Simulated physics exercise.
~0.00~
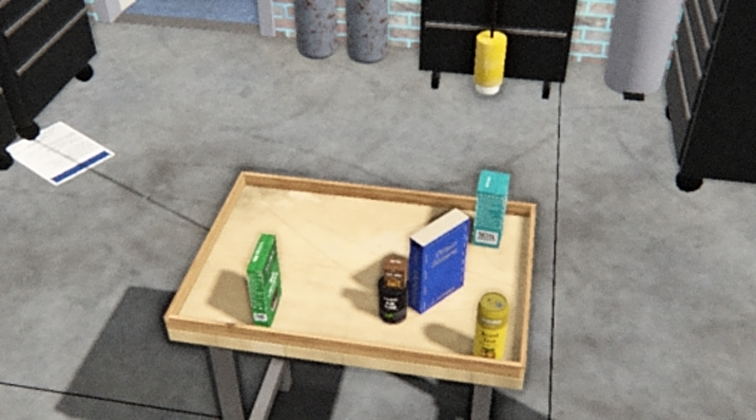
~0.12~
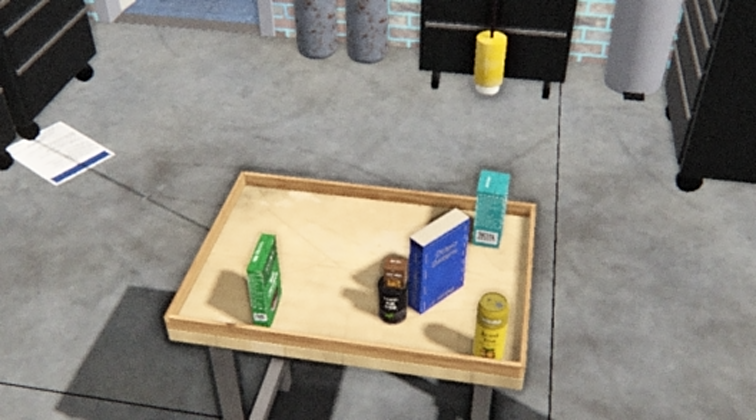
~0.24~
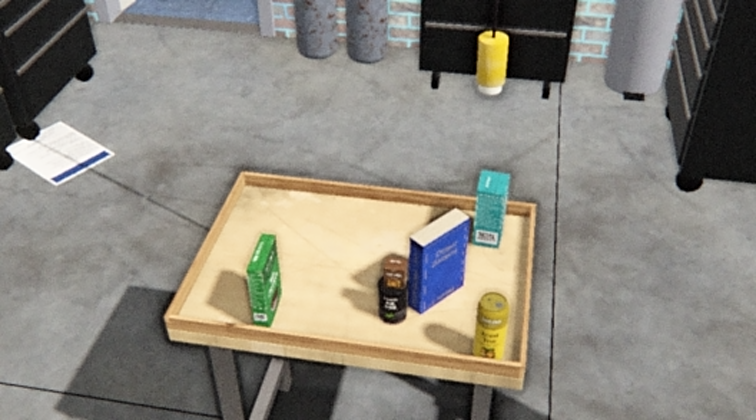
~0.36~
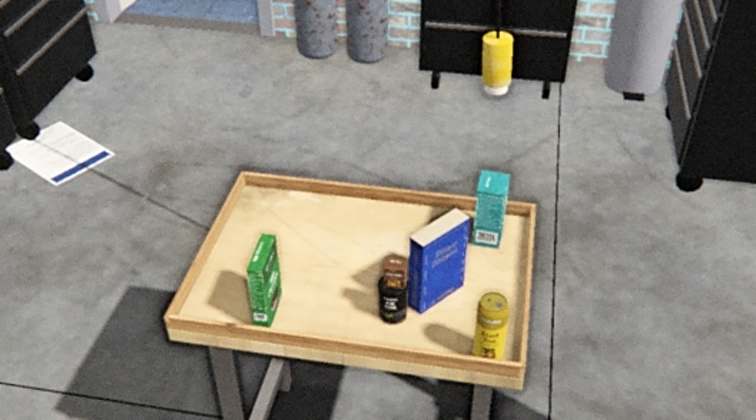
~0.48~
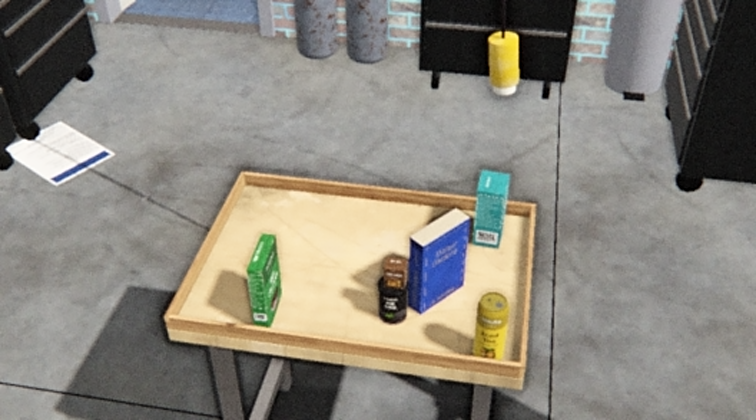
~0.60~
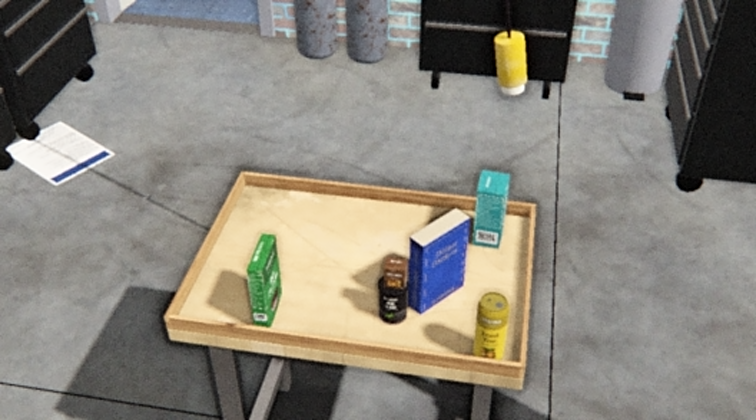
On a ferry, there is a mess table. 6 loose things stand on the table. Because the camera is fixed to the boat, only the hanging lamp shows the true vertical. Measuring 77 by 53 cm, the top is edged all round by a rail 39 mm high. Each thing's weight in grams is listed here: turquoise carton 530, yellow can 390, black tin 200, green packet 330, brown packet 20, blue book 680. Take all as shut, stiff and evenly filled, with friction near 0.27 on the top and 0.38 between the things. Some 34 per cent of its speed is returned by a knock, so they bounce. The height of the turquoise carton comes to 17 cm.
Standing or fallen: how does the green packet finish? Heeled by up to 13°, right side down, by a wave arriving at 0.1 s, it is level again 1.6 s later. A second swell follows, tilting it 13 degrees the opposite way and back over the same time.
Fallen.
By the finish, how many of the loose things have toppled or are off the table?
My answer is 1.
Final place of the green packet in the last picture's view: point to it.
Near (338, 314).
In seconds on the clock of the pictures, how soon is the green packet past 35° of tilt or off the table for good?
That first happens close to 1.2 seconds.
By 1.30 s, floor tilted 6°, right side down; green packet on its side near (326, 313).
By 1.50 s, floor tilted 2°, right side down; green packet on its side near (338, 315).
When it is over (3.8 s), lying over on the table, green packet; the other 5 within 5 cm of the start. End places, in pixels of the last picture, green packet near (338, 314).
